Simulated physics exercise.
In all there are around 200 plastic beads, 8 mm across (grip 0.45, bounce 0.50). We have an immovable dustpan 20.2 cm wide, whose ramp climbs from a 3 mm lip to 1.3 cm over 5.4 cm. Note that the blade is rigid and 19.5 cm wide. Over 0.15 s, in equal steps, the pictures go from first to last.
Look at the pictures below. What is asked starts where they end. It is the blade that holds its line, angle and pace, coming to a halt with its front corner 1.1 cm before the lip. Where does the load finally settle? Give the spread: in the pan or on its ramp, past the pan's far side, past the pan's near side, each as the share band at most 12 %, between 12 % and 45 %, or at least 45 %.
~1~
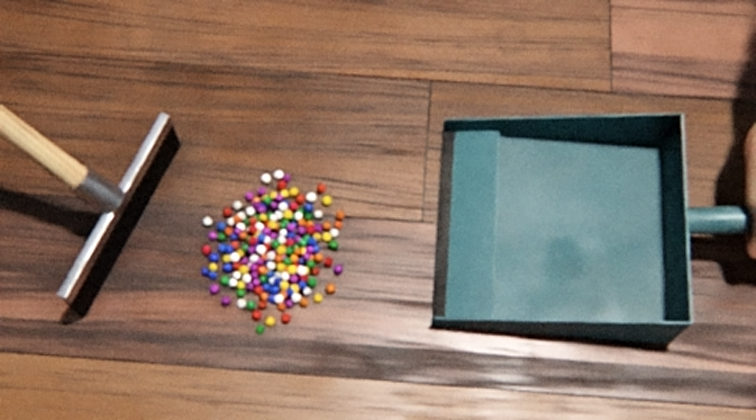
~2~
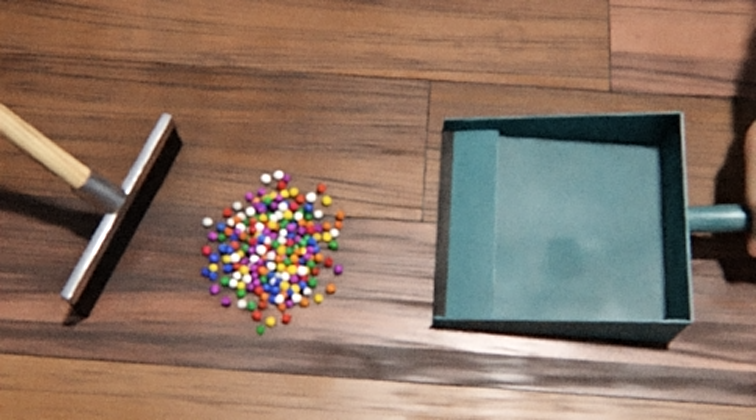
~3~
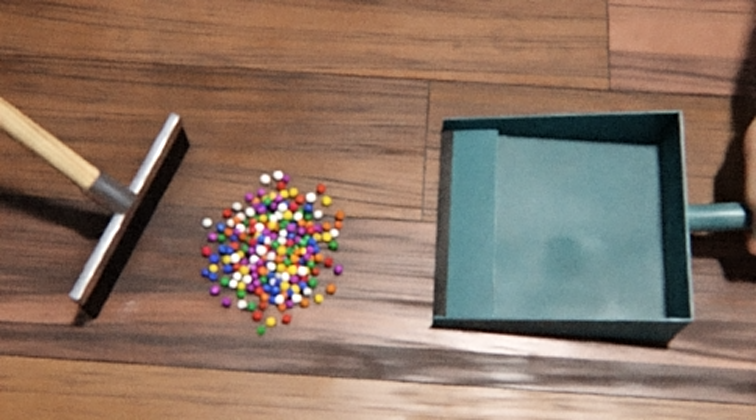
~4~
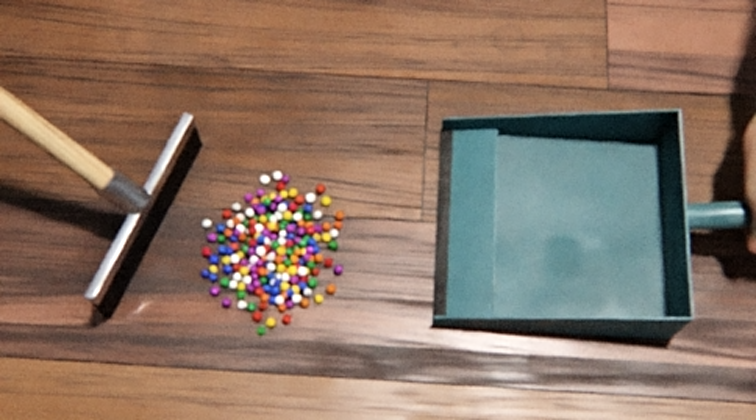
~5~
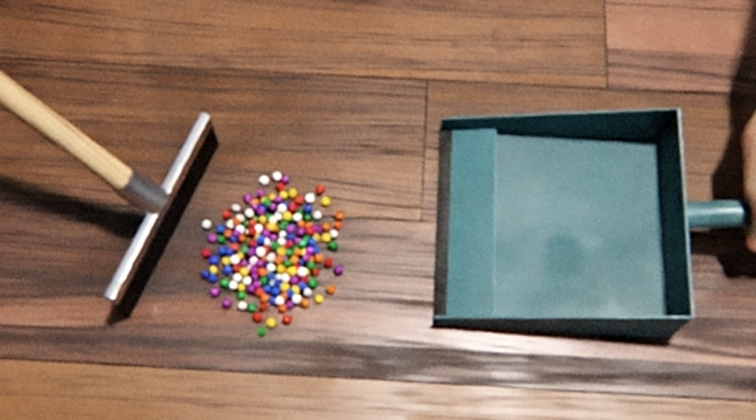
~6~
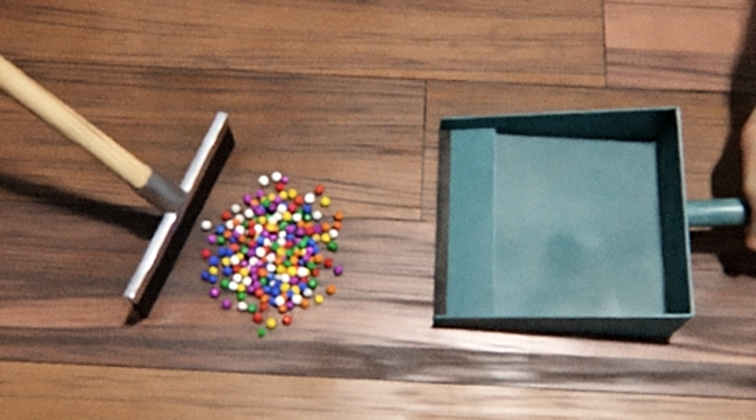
Spread: Pan at most 12 %, far side at most 12 %, near side between 12 % and 45 %.
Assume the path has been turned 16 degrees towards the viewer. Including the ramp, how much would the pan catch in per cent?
Roughly 15 per cent would finish in the pan or on its ramp.
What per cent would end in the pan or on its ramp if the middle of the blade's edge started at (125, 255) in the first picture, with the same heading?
Close to 5 in a hundred.
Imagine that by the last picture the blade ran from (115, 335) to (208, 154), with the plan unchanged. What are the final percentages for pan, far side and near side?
Final per cent - pan 5, far 0, near 55.
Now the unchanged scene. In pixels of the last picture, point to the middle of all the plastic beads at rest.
Roughly pixel (408, 280).
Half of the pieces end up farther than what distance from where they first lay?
Median: Approx. 14 cm.
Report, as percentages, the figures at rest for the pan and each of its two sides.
Pan: 5%. Far side: 0%. Near side: 30%.
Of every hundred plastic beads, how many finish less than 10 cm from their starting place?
I'd guess some 10 per cent.
Then, 0.19 s after the last picture, middle of the blade 14 cm from the lip; 0 % over the lip, far side 0 %, near side 10 %.
Then, 0.31 s after the last picture, middle of the blade 7 cm from the lip; 0 % over the lip, far side 0 %, near side 20 %.
Then, 0.55 s after the last picture, middle of the blade 4 cm from the lip; 5 % over the lip, far side 0 %, near side 30 %.
In the end, pan 5 %, far side 0 %, near side 30 %, in front of the lip or behind the blade 65 %.
